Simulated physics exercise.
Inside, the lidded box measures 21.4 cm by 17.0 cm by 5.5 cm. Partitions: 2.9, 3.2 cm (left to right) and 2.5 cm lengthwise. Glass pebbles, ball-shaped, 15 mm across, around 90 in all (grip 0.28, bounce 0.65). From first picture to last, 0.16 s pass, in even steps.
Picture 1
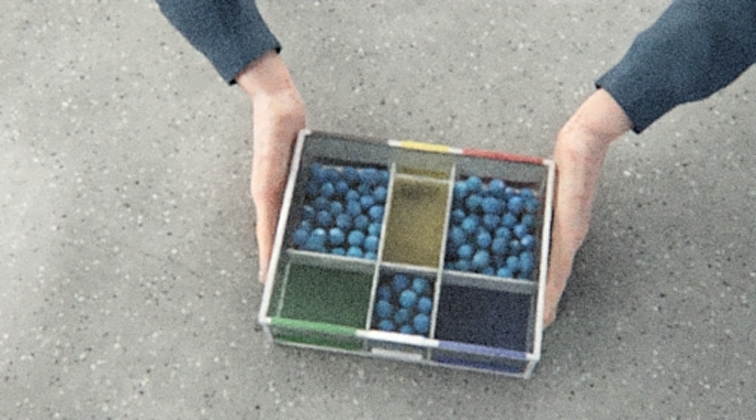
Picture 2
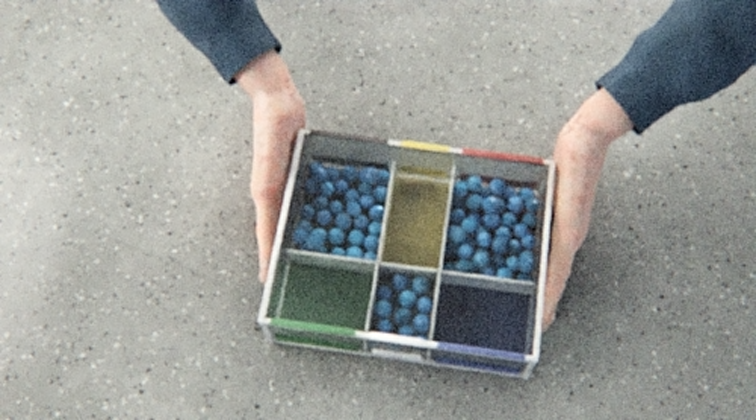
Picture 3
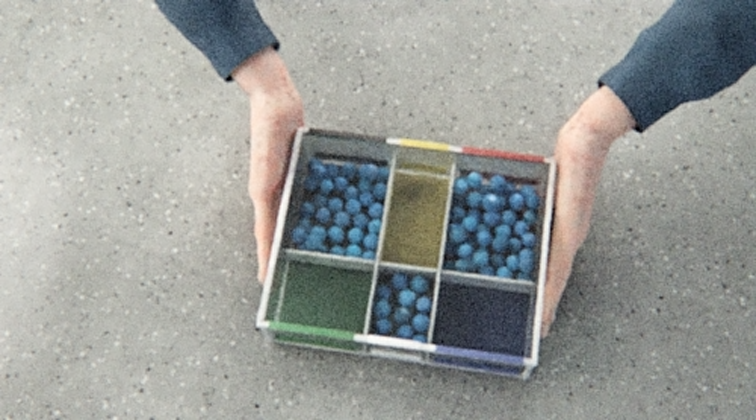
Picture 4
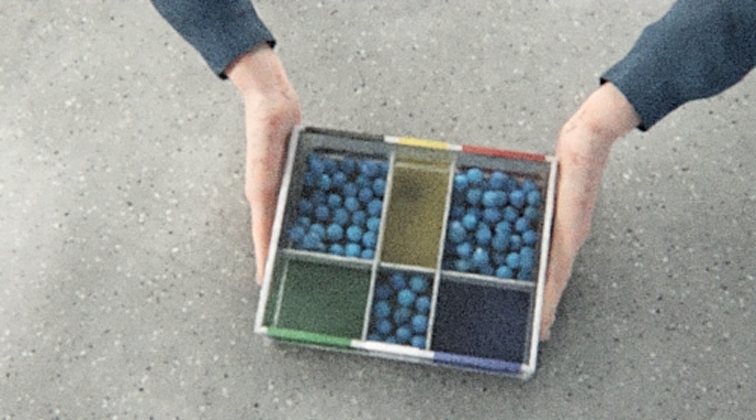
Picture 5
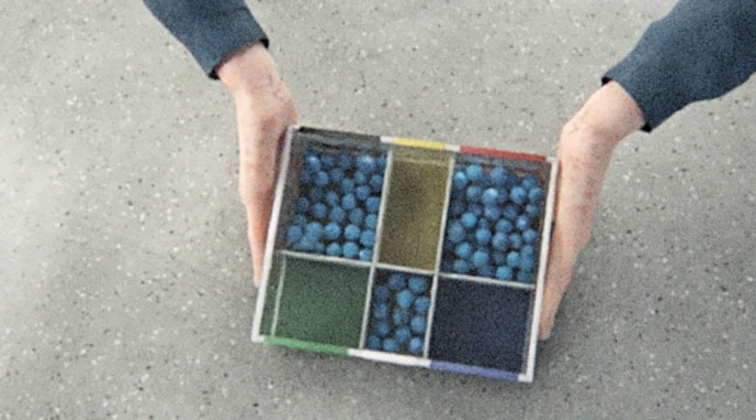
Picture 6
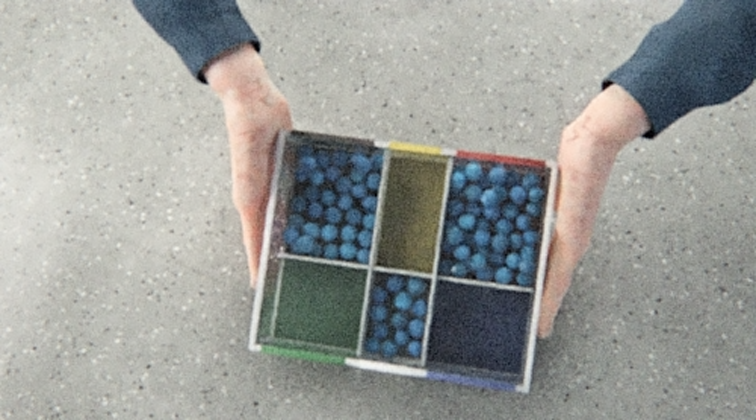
Two hands held a clear box of blue beads, split into coloured sections, above a speckled grey floor and slowly tilted it, its front left corner dipping lowest while the beads stayed in their sections.
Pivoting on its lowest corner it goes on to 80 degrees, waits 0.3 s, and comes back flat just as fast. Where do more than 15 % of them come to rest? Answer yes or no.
Red no, blue yes, green yes, yellow no, white yes, black no.
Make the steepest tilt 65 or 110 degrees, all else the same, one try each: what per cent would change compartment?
Some 35 and 85 per cent.
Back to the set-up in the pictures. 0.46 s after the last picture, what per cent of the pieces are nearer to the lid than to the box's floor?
Roughly 40 per cent.
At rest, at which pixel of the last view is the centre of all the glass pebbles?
Near (401, 312).
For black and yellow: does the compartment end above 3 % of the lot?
Black yes; yellow no.
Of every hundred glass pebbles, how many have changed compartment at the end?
Roughly 65 per cent.
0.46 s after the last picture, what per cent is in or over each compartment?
Red 20, blue 25, green 20, yellow 0, white 20, black 15.
Then, 0.46 s after the last picture, tilt 80 degrees; red 20 %, blue 25 %, green 20 %, white 20 %, black 15 %.
Then, 0.77 s after the last picture, tilt 49 degrees; red 10 %, blue 30 %, green 30 %, white 20 %, black 10 %.
Then, 1.18 s after the last picture, tilt 0 degrees; red 10 %, blue 30 %, green 30 %, white 20 %, black 10 %.
In the end, red 10 %, blue 30 %, green 30 %, yellow 0 %, white 20 %, black 10 %.
